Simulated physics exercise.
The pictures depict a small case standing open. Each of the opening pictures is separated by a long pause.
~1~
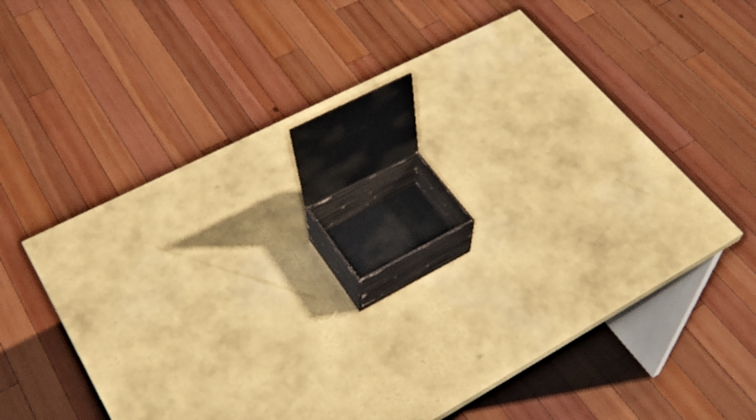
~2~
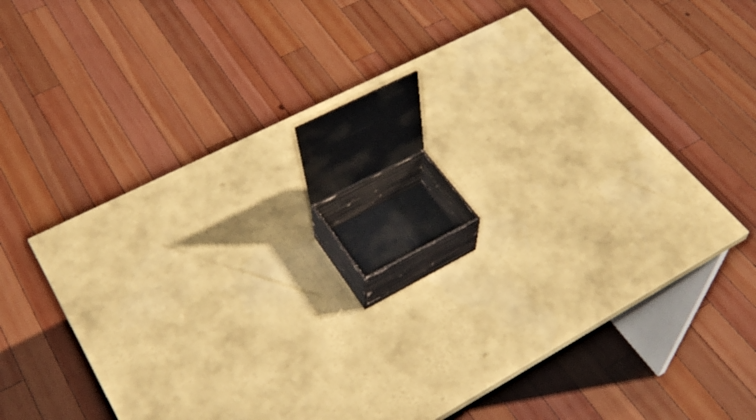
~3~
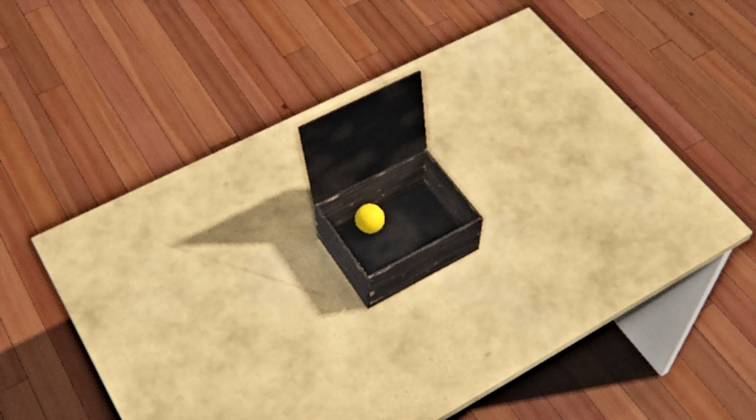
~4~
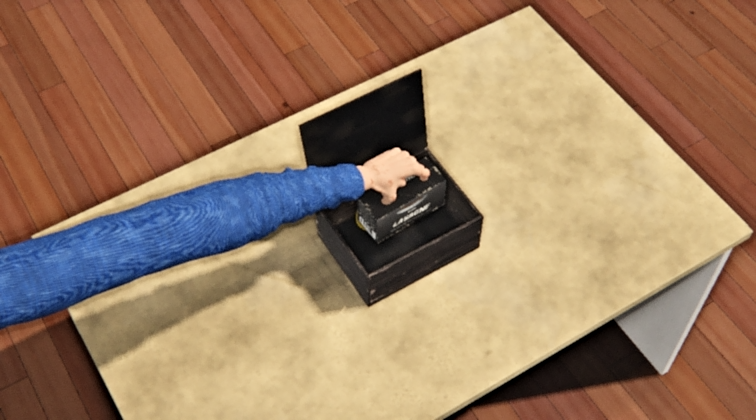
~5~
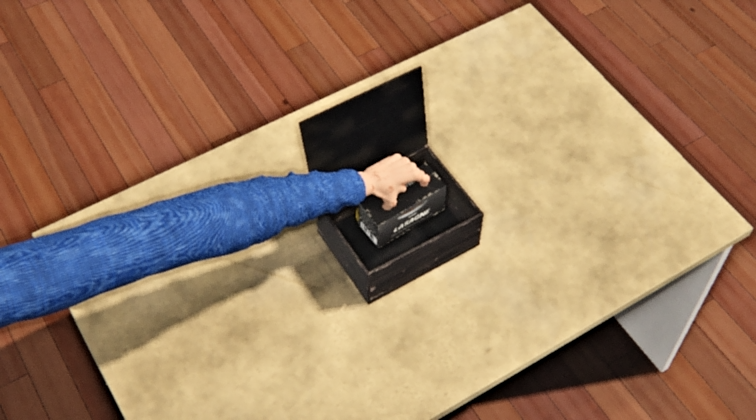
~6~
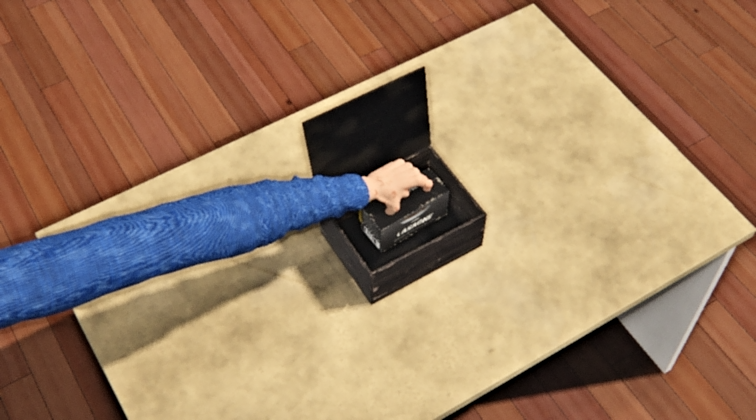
On a pale tabletop, an open dark case sat empty until a yellow lemon showed up inside; later, a blue-sleeved arm from the left held a black carton in the case and lowered it slightly.
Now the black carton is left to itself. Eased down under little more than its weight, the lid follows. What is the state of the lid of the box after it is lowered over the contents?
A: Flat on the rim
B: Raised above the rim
(A) Flat on the rim.
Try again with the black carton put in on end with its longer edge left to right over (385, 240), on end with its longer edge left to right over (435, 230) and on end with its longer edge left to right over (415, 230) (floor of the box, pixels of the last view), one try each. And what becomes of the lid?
Open, Open, Open.
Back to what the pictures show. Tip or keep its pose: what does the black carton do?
Once everything settles, the black carton keeps its original angle.
Then, 1.00 s past the last view, lid starting down; black carton displaced a little near (405, 228).
Then, 1.60 s past the last view, lid 59° above the rim; black carton displaced a little near (405, 228).
Then, 1.90 s past the last view, lid 17° above the rim; black carton displaced a little near (405, 228).
Finally, lid shut; moved from the start, black carton; yellow lemon still in place. Final places as the last picture's camera would see them, black carton near (405, 228).
